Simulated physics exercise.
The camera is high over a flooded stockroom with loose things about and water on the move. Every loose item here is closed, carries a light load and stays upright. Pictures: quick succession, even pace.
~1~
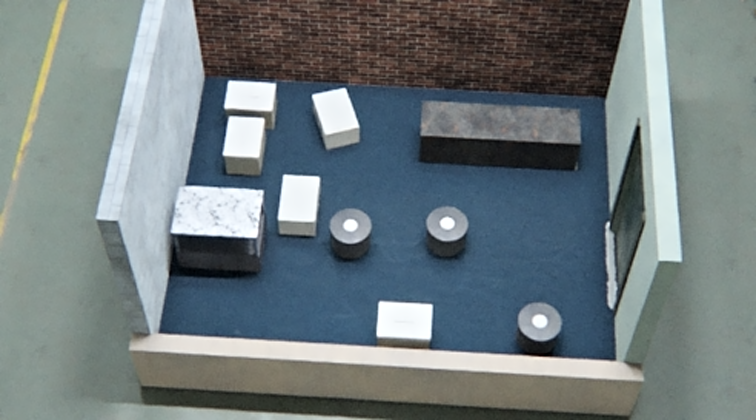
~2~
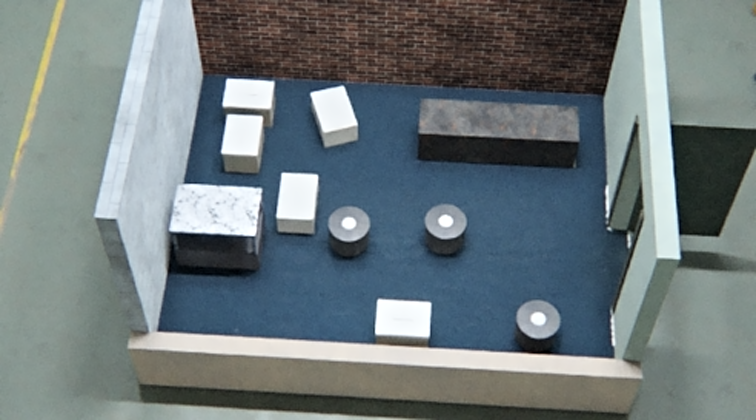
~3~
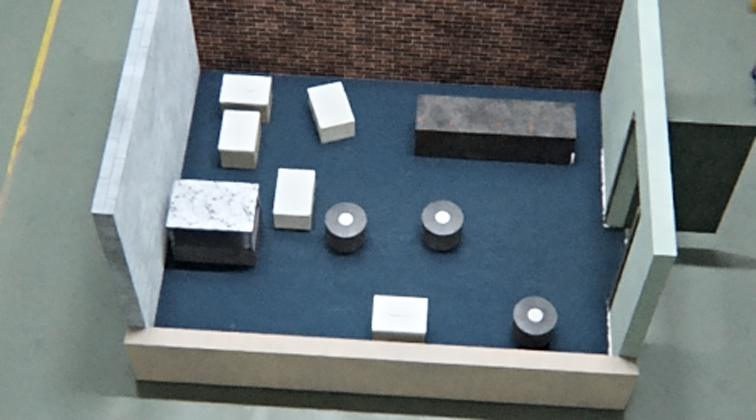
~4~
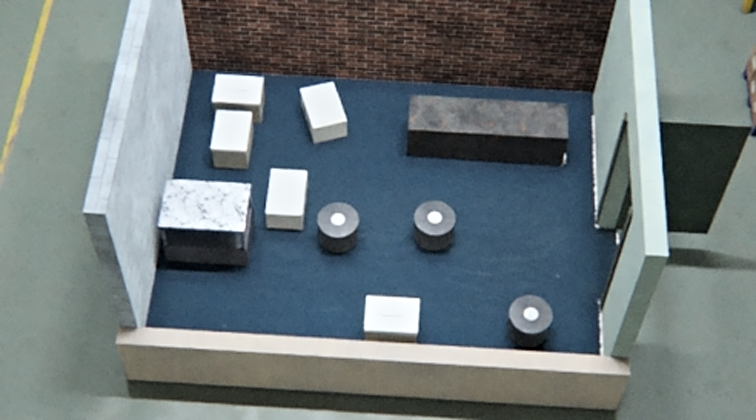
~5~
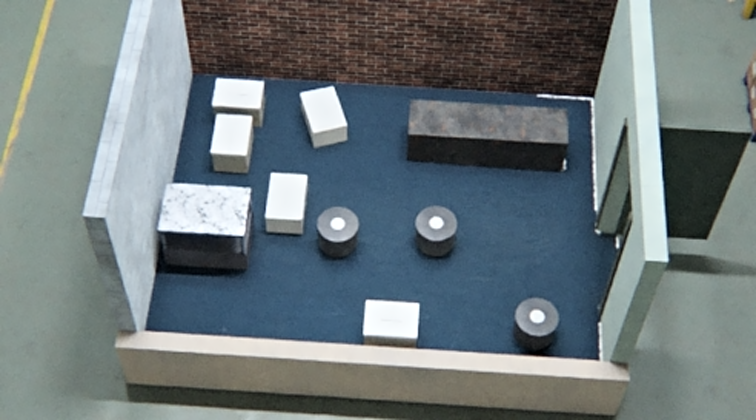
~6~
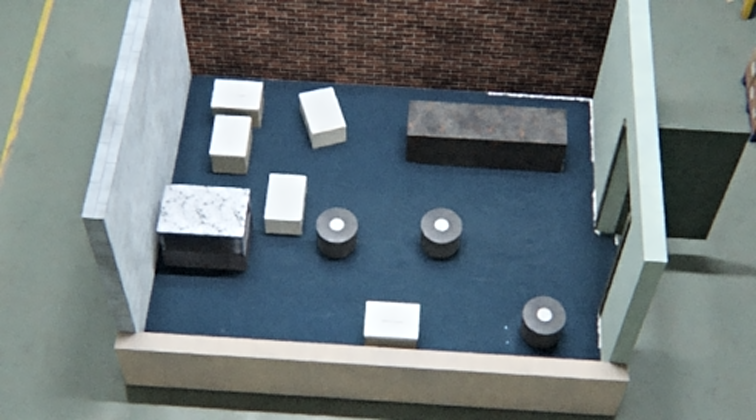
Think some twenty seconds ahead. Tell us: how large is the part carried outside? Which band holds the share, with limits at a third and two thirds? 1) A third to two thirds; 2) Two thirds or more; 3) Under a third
Option 1: A third to two thirds.
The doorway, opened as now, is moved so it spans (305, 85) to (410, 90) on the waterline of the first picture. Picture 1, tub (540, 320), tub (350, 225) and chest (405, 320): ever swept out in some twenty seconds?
Each in turn: Never leaves, exits, never leaves.
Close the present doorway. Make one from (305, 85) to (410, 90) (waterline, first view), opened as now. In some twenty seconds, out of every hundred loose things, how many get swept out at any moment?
Roughly 80 in a hundred.
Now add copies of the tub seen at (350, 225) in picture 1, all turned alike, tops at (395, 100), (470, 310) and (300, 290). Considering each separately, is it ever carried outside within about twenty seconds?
Outcome for each, listed in order: Does not leave, leaves, does not leave.
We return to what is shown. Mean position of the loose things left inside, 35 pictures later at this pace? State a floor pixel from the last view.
Roughly at (387, 215).
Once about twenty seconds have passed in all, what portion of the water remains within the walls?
It comes to about 52 parts in a hundred.
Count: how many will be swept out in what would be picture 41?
That makes 3.
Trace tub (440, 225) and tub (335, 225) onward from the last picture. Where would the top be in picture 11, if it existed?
I'd guess close to (484, 233) and close to (364, 231).
A moment on, 0 of 8 are out; 8 afloat.
Next, 2 of 8 are out; 6 afloat.
Later, 3 of 8 are out; 5 afloat.
In the end, 4 of 8 are out; 4 afloat.
